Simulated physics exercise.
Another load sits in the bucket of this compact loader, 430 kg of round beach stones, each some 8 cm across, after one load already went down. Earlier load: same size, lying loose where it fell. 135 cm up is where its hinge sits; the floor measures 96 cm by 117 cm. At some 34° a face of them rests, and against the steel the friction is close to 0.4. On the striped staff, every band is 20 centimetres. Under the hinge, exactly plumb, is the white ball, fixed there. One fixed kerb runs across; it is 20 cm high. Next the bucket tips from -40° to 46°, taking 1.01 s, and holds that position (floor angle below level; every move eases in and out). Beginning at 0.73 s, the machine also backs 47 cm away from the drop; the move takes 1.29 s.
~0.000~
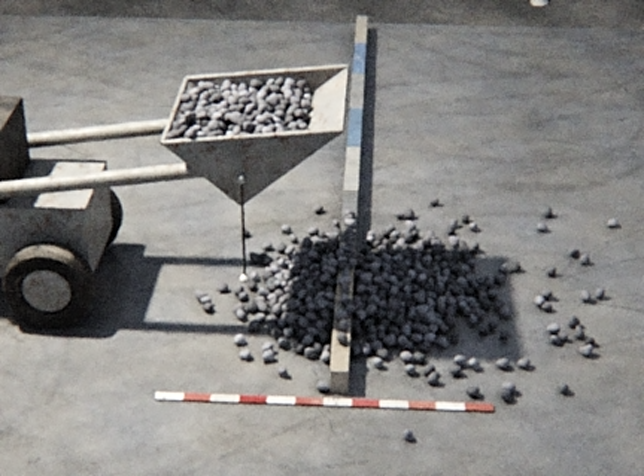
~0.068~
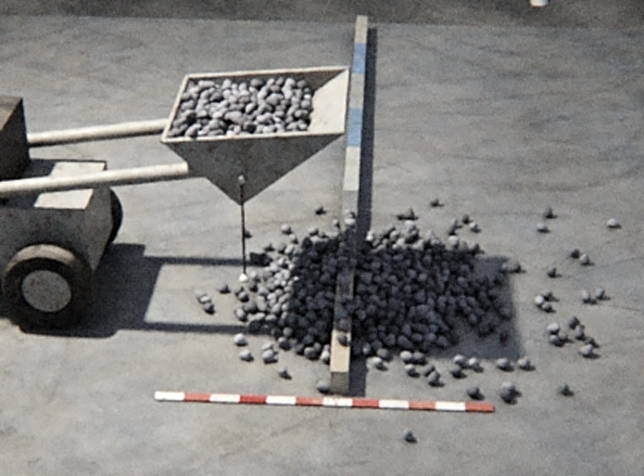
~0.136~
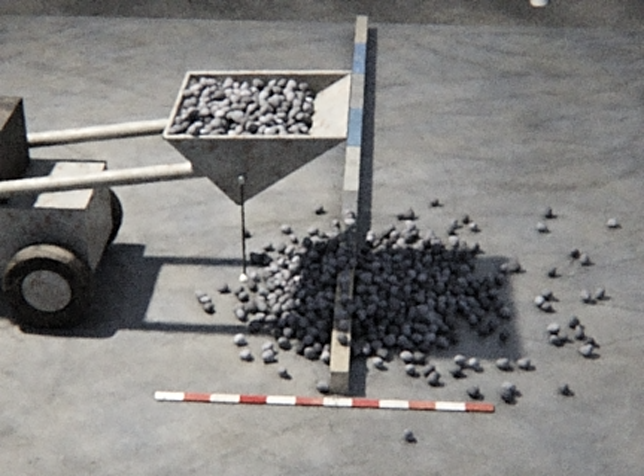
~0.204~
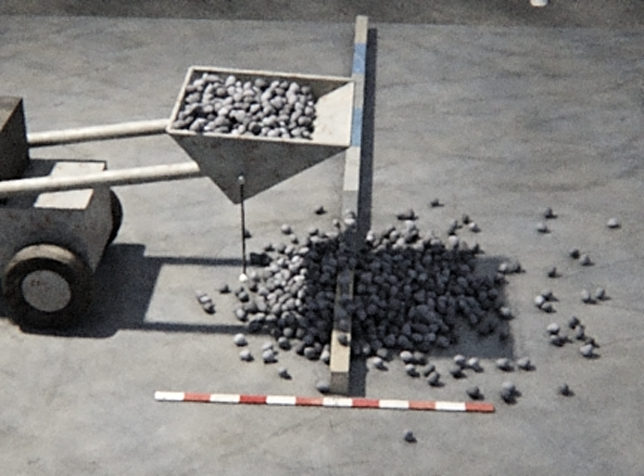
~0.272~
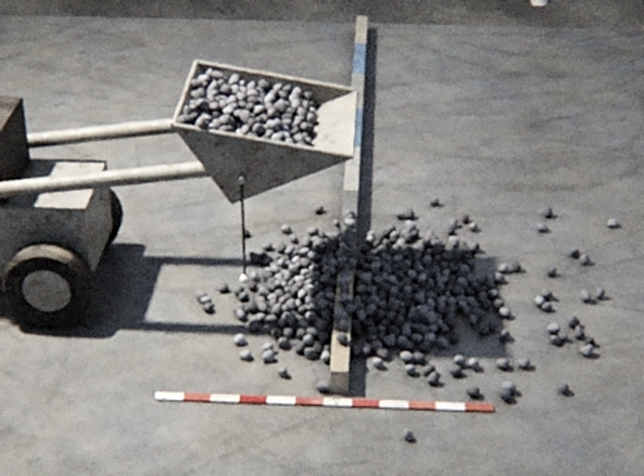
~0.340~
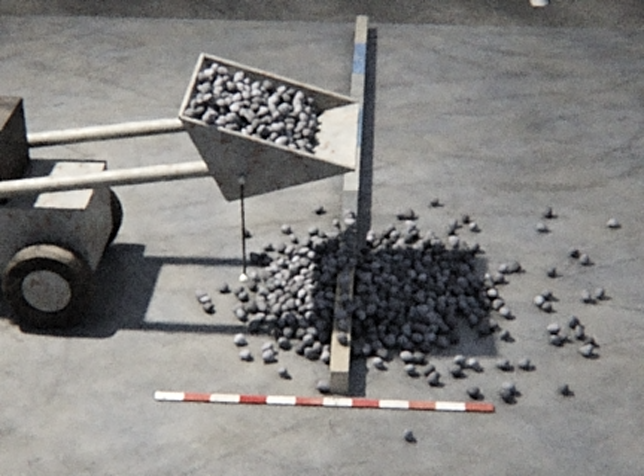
A compact loader tilts its stone-filled bucket down toward the right above a loose pile.
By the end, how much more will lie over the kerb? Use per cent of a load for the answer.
About 44 per cent.
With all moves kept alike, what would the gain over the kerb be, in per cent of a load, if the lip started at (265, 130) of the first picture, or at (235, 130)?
Case one about 0 %, case two about 0 %.
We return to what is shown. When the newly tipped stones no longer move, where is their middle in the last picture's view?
They end up centred around (332, 280).
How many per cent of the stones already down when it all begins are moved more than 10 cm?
Roughly 20 per cent of them.
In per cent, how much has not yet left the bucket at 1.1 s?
Held: Around 40 % of the load.
After 0.8 s the floor is at 33°; in per cent of one load, 100 in the bucket, 43 on this side of the kerb, 58 over the kerb; the foremost stones are at (599, 296).
After 1.1 s the floor is at 46°; in per cent of one load, 40 in the bucket, 96 on this side of the kerb, 64 over the kerb; the foremost stones are at (599, 296).
After 2.5 s the floor is at 46°; in per cent of one load, 0 in the bucket, 98 on this side of the kerb, 102 over the kerb; the foremost stones are at (614, 274).
After 5.2 s the floor is at 46°; in per cent of one load, 0 in the bucket, 98 on this side of the kerb, 102 over the kerb; the foremost stones are at (617, 274). Net gain over the kerb, 44.
